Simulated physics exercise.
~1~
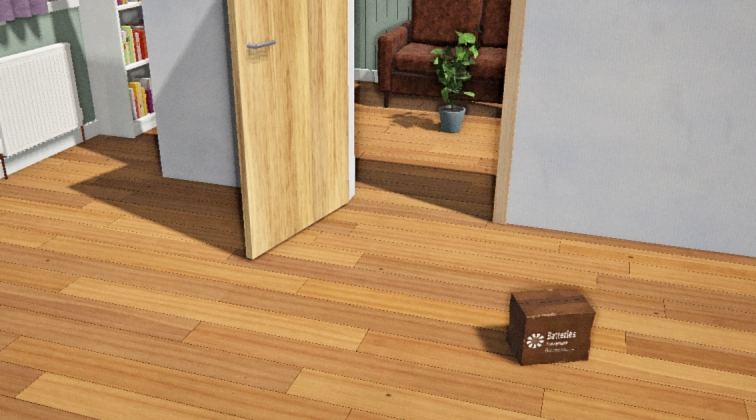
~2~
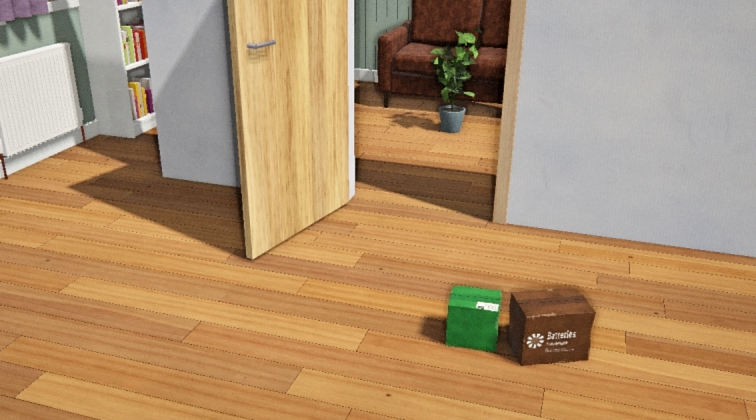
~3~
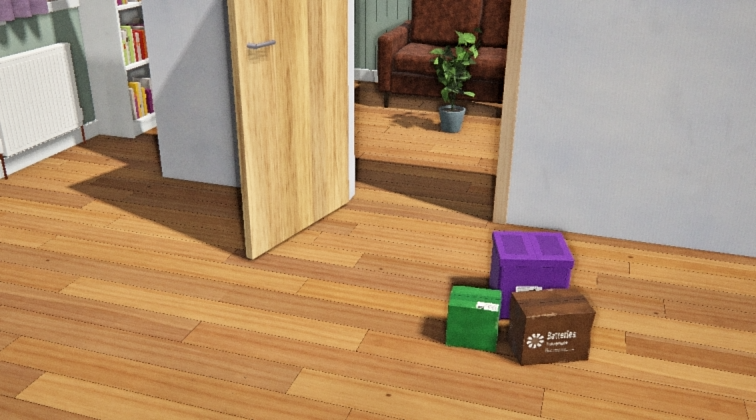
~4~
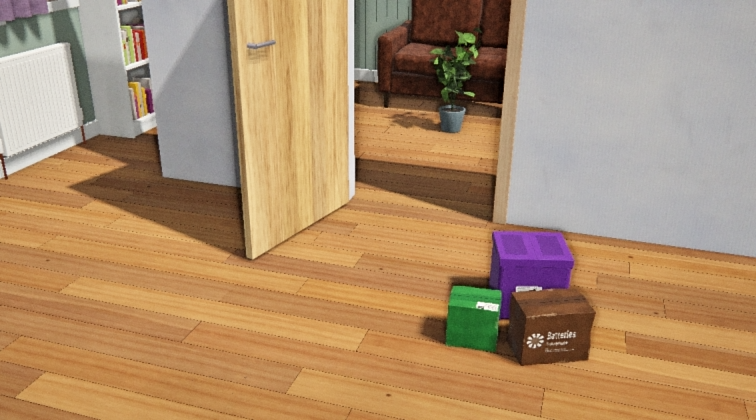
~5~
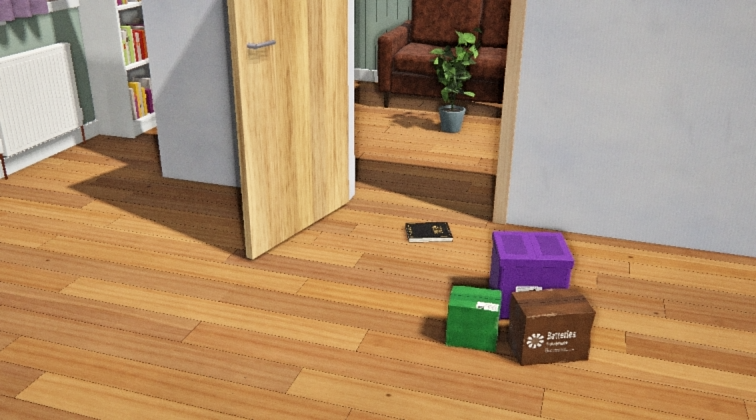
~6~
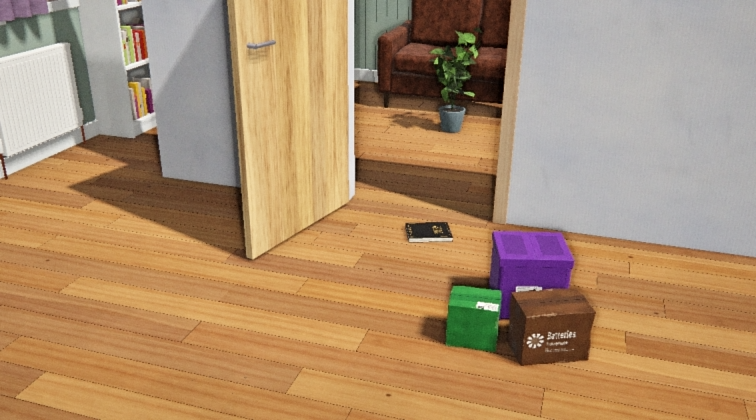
In a wood-floored room with a wide-open door that stayed still, a brown box sat alone, then a green parcel appeared beside it, a purple tote behind them, and finally a black book near the doorway.
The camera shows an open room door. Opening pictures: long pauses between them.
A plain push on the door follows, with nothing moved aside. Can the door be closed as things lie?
The door sits flush.
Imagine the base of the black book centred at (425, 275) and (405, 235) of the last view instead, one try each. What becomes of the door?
On the first try the door finishes its swing, and on the second it finishes its swing.
Then, 0.70 s past the last view, open by 67°.
Then, 1.10 s past the last view, open by 26°; black book displaced about its own width near (447, 225).
Then, 1.30 s past the last view, open by 6°; black book displaced about its own width near (470, 213).
Finally, open by 0°; moved from the start, black book; the other 3 still in place. Final places as the last picture's camera would see them, black book near (475, 206).
